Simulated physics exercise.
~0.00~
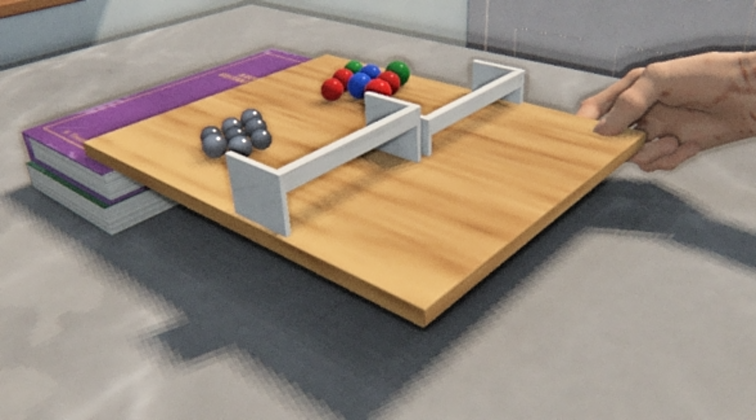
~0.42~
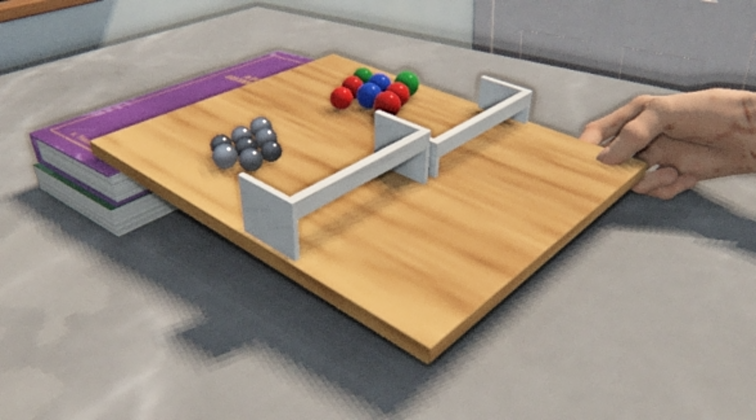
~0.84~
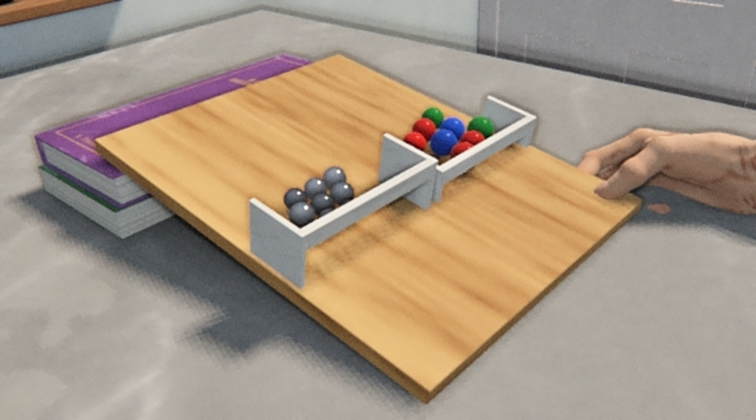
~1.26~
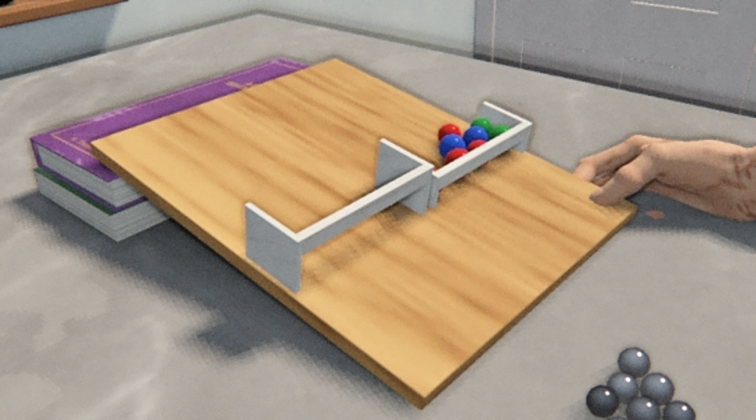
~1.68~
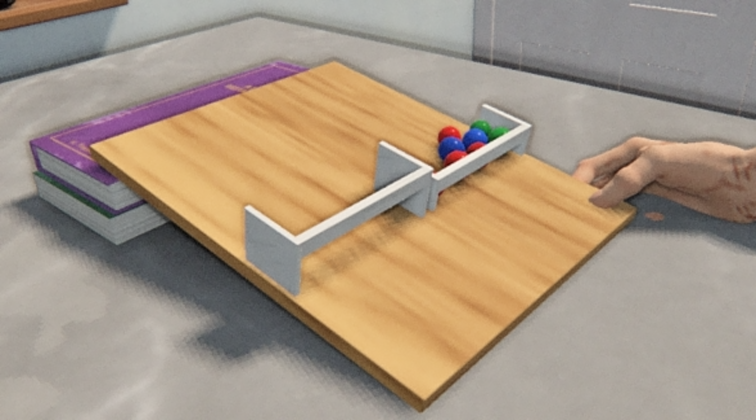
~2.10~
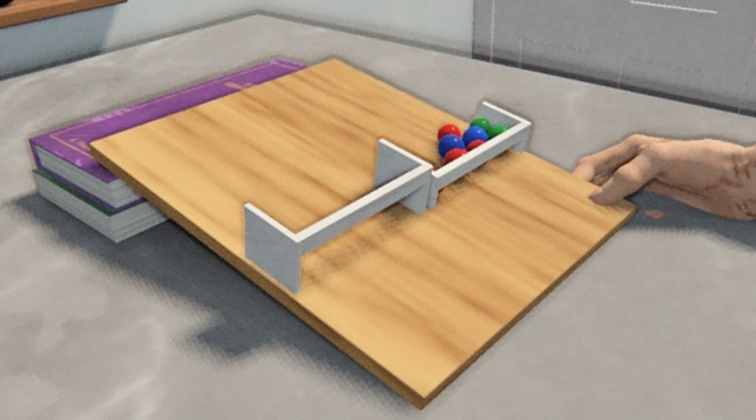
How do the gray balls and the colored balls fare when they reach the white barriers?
The gray balls roll on past the near barrier and off the board, while the red, blue and green balls end up gathered behind the far barrier.
